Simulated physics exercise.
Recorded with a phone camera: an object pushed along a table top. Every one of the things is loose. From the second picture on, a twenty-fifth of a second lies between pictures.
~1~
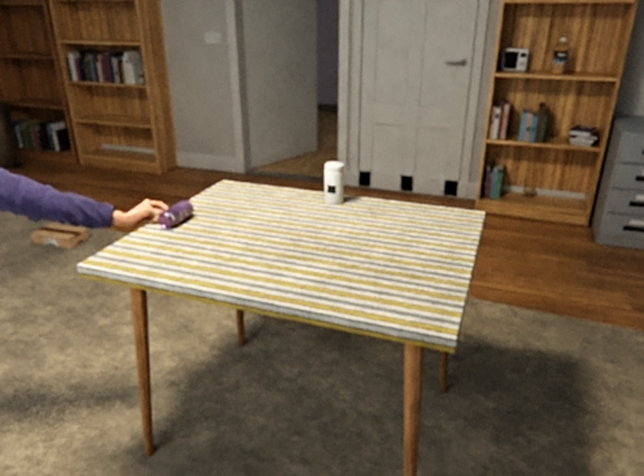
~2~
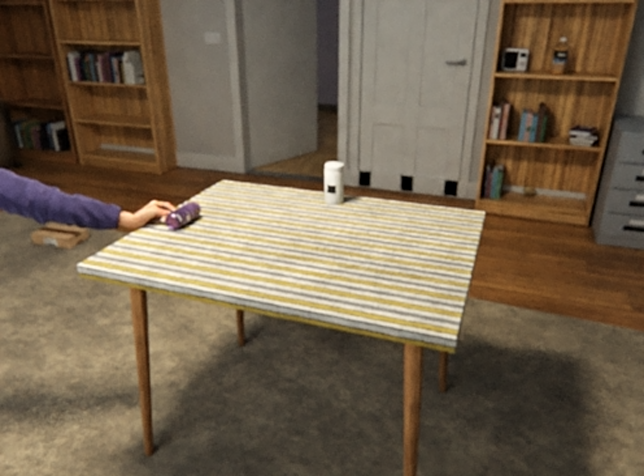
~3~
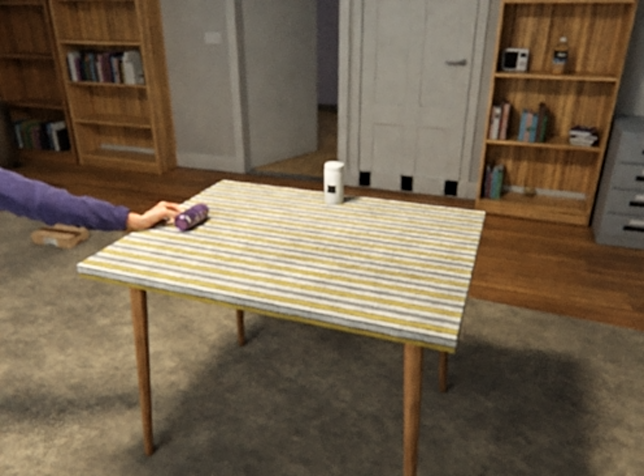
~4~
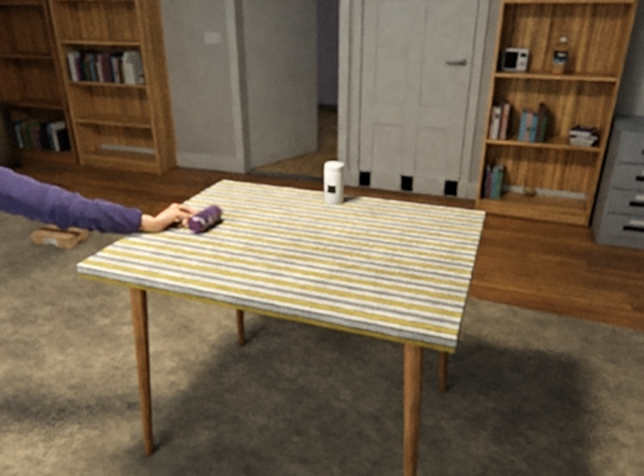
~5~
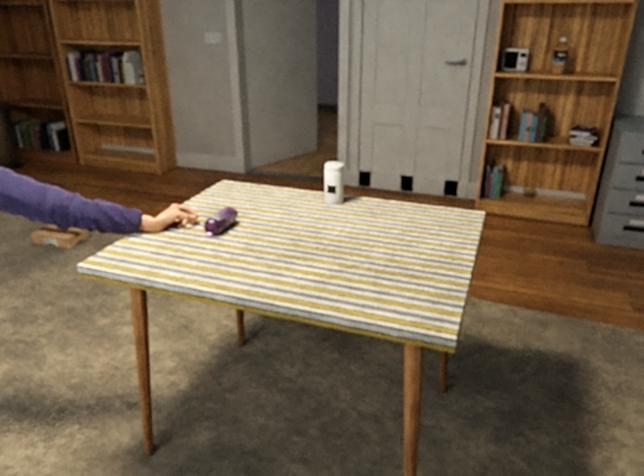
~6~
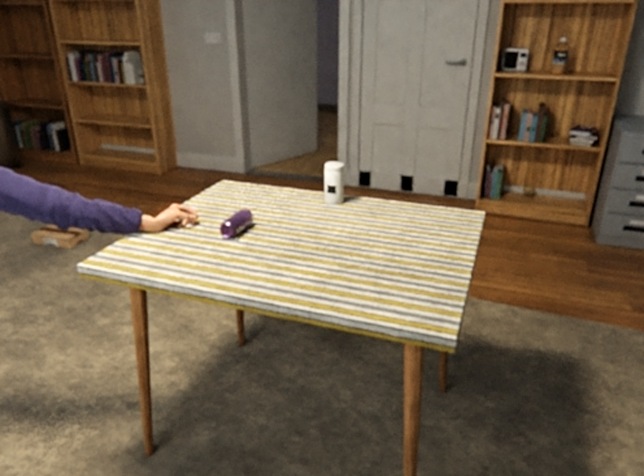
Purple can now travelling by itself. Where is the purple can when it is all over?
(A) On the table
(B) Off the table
(B) Off the table.
Then, 0.20 s past the last view, purple can displaced well along near (317, 235).
Then, 0.50 s past the last view, purple can displaced well along near (441, 253).
Then, 0.70 s past the last view, purple can now off the table.
Then, 1.00 s past the last view, things are still on the move.
Finally, off the table, purple can.
